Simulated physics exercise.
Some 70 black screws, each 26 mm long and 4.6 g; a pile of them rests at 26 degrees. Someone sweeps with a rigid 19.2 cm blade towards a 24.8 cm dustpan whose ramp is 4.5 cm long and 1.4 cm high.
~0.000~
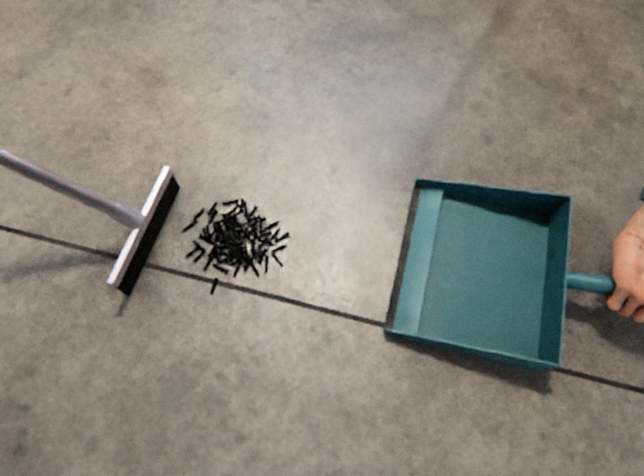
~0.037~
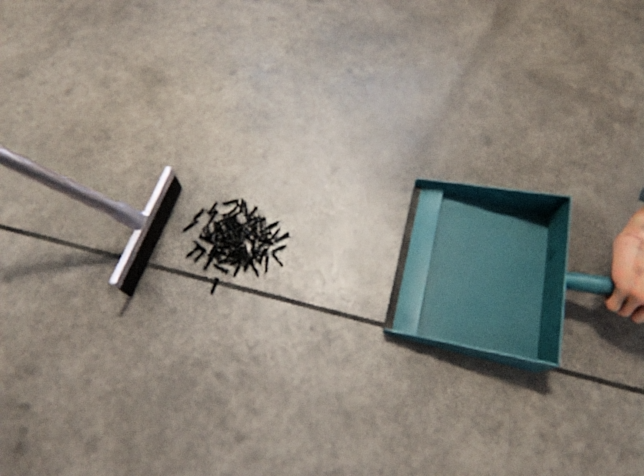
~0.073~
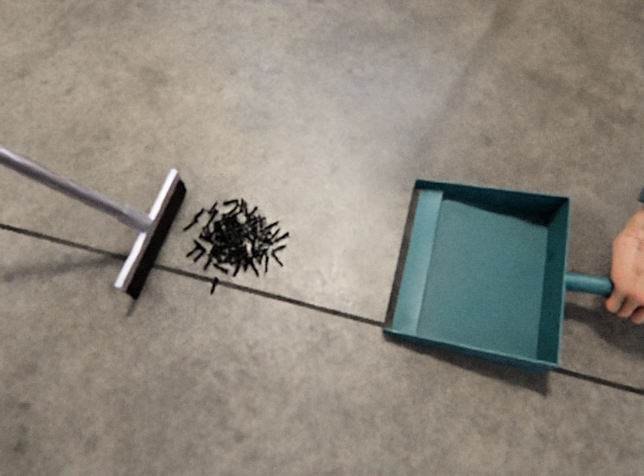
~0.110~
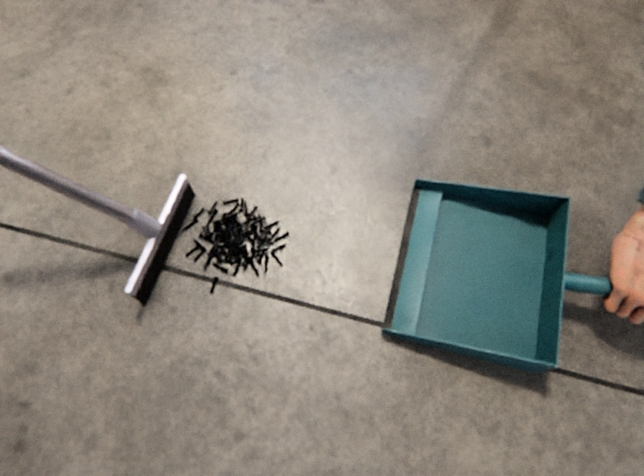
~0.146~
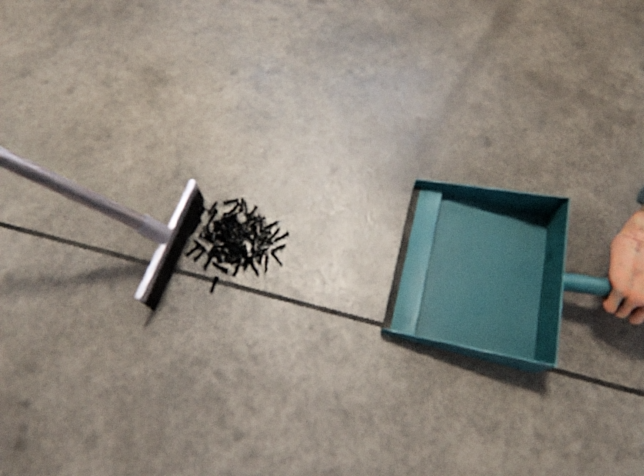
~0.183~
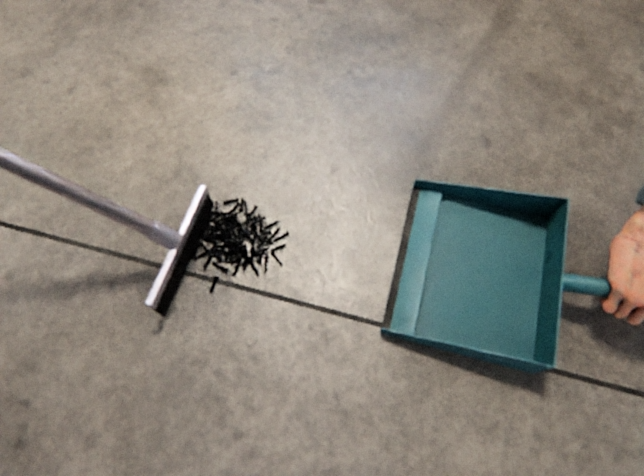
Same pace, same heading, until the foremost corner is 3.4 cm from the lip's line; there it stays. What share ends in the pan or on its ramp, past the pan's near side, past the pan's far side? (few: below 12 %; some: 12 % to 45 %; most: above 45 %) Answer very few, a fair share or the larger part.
Pan: Very few, near side: A fair share, far side: Very few.
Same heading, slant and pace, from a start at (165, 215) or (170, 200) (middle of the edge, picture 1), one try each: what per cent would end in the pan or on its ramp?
Some 5 and 10 per cent.
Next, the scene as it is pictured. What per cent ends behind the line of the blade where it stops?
Roughly 45 per cent.
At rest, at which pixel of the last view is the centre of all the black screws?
Near (372, 300).
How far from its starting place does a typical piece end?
Some 24 cm.
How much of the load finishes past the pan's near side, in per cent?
About 30 per cent.
After 0.46 s, middle of the blade 18 cm from the lip; 0 % over the lip, far side 0 %, near side 5 %.
After 0.65 s, middle of the blade 9 cm from the lip; 0 % over the lip, far side 0 %, near side 25 %.
Then, at 0.95 s, middle of the blade 4 cm from the lip; 5 % over the lip, far side 0 %, near side 30 %.
In the end, at 2.0 s, pan 5 %, near side 30 %, far side 0 %, in front of the lip or behind the blade 70 %.
